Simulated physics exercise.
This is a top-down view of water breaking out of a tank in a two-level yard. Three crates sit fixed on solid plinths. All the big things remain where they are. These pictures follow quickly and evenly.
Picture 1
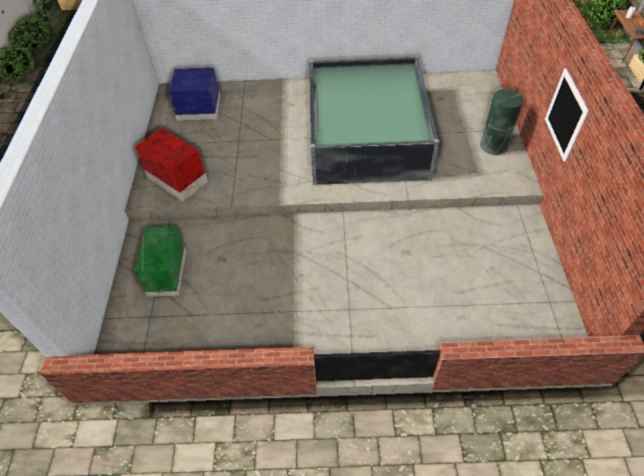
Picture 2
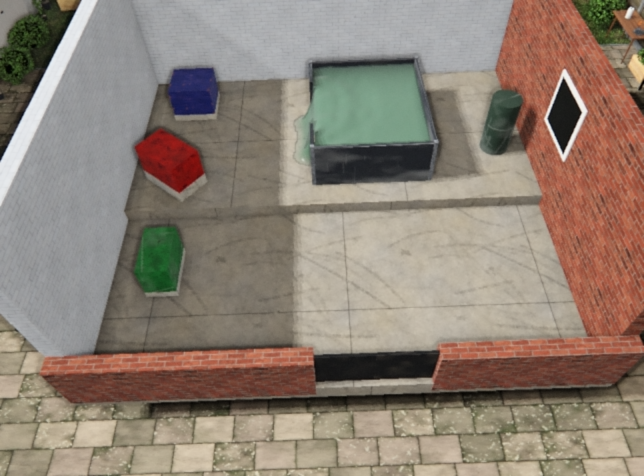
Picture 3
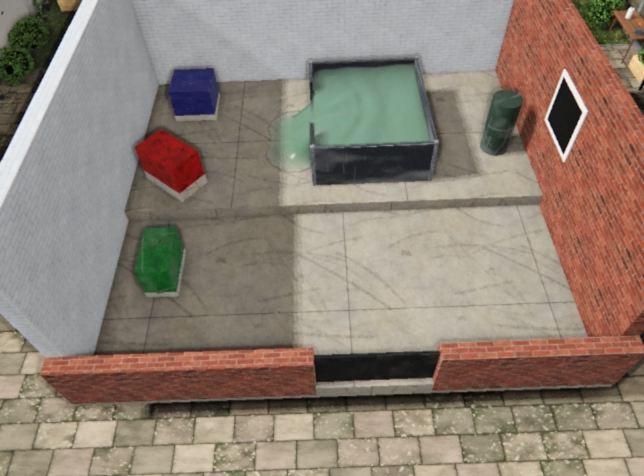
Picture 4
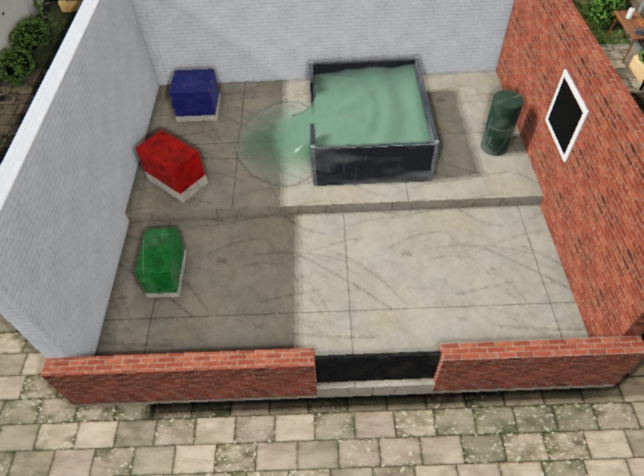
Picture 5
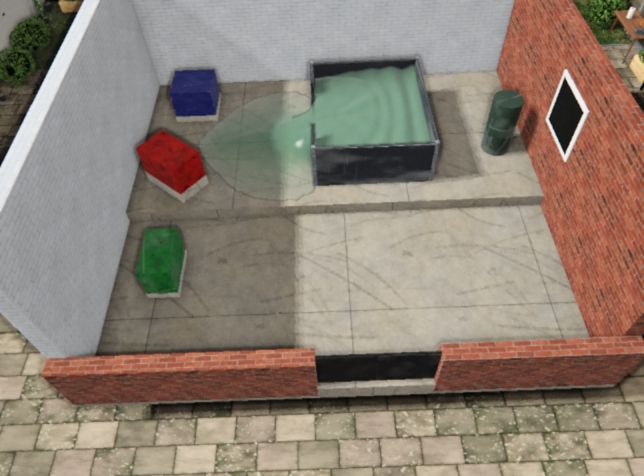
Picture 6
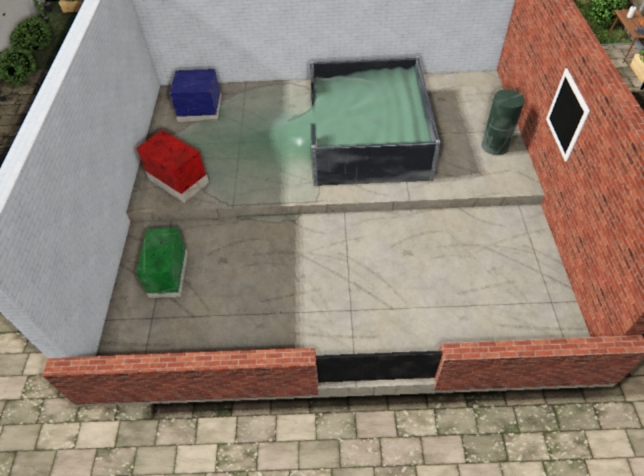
Greenish water broke out through the left side of a dark-walled tank in a walled yard and fanned leftward across the upper level, spreading thinly around the red block while the blocks stayed still.
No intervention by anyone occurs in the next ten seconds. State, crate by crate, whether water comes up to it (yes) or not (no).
The green crate has too short a plinth; the red crate has too short a plinth; the blue crate has too short a plinth.
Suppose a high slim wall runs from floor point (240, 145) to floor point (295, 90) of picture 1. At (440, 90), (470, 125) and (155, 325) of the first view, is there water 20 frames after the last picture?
One by one: Soaked, spared, soaked.
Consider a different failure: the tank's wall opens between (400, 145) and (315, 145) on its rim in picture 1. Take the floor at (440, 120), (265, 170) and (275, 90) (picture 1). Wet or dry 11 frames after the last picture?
Point by point: Unwetted, unwetted, unwetted.
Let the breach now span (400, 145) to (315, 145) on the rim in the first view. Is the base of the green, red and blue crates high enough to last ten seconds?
In my view the green crate gets reached; as for the red crate, it is never reached; the blue crate is never reached.
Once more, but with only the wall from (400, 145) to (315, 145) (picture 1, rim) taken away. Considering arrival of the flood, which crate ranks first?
That would be the green-painted one.
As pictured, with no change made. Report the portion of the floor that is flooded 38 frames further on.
The answer is around 70 per cent.
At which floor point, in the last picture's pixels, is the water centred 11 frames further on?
I'd put it at around (289, 143).
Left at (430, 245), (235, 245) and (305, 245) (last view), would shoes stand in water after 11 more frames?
First spot clear, second spot swamped, third spot clear.
A moment on, water covers 25 % of the floor; the green crate water round its plinth, the red crate water round its plinth, the blue crate water round its plinth.
Next, water covers 30 % of the floor; the green crate water round its plinth, the red crate water round its plinth, the blue crate water round its plinth.
Then, water covers 45 % of the floor; the green crate water round its plinth, the red crate water round its plinth, the blue crate water round its plinth.
Later, water covers 70 % of the floor; the green crate water round its plinth, the red crate water round its plinth, the blue crate water round its plinth.
In the end, water covers 95 % of the floor; the green crate was topped, the red crate was topped, the blue crate was topped.
